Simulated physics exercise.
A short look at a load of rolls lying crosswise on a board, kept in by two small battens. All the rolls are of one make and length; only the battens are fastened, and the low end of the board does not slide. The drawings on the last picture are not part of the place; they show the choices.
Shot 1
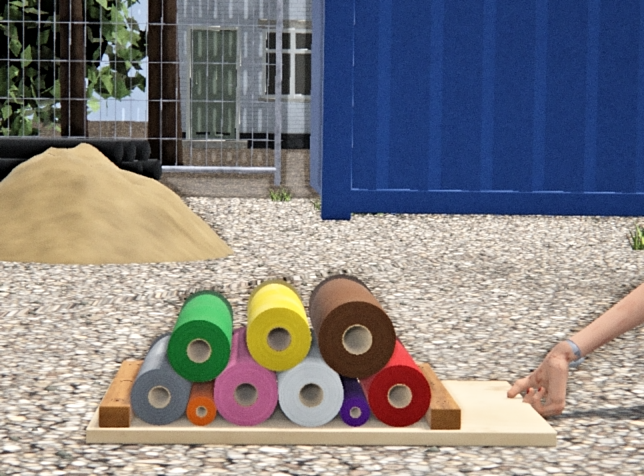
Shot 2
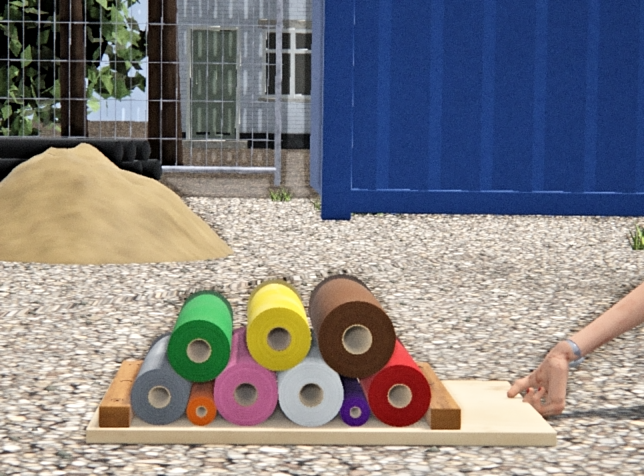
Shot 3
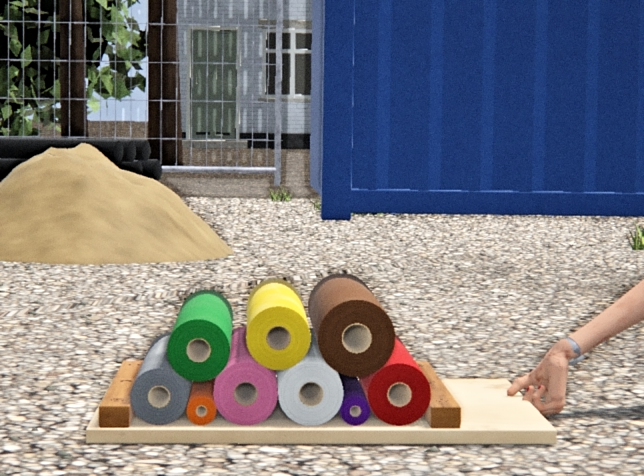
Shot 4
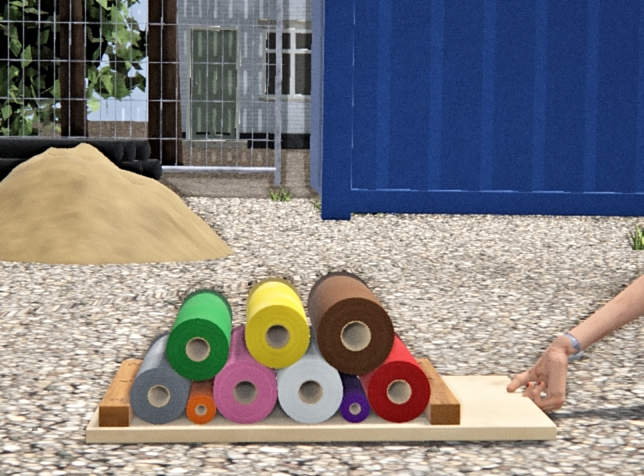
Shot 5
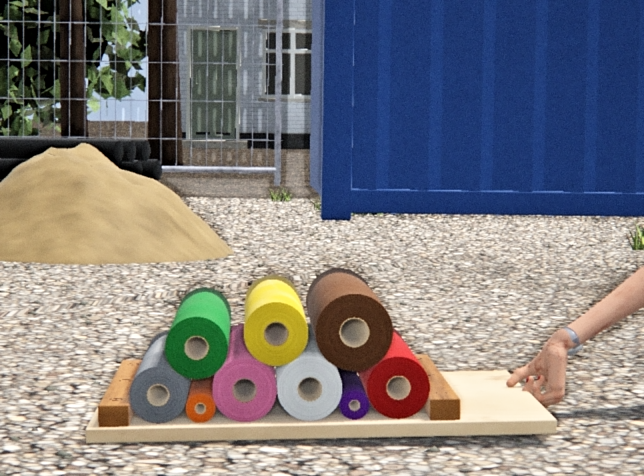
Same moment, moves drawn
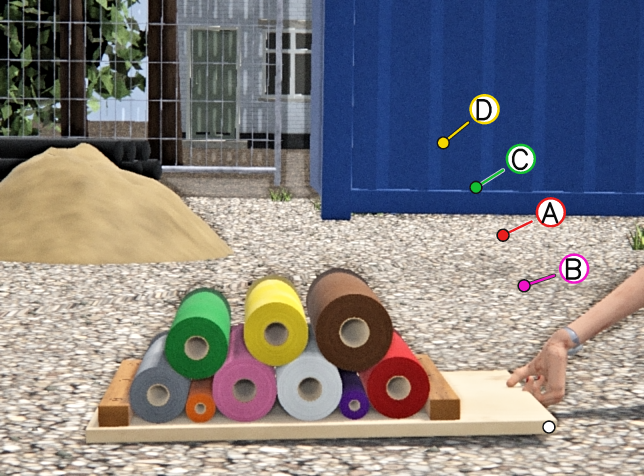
Hand at right slowly lifting one end of a board slightly, with coloured rolls stacked between two wooden battens on gravel.
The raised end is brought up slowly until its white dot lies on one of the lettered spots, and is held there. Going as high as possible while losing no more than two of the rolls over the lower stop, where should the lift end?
Stop at C.
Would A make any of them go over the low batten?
At A: No.
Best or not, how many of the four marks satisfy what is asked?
The number is three.
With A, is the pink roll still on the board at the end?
The pink roll: Yes.
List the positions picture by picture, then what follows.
Pink roll (246, 394); white roll (311, 394); purple roll (355, 412), in the first frame.
Purple roll (355, 412); red roll (399, 396), in the second frame.
Board (316, 398); red roll (399, 394); yellow roll (279, 338), in the third frame.
Board (316, 396); grey roll (159, 395); orange roll (201, 410), in the fourth frame.
Board (316, 393); grey roll (158, 395); orange roll (200, 408), in the fifth frame.
On the marked copy, A at (503, 235); B at (524, 286); C at (476, 188); D at (444, 143); the white dot at (549, 427).
Taking C. A third of the way, board at 19°.
Two thirds of the way, board at 33°.
When it is over, board at 33°, none over the low batten.
As for the rest, A none over the low batten; B none over the low batten; D three over the low batten (green, brown, yellow).
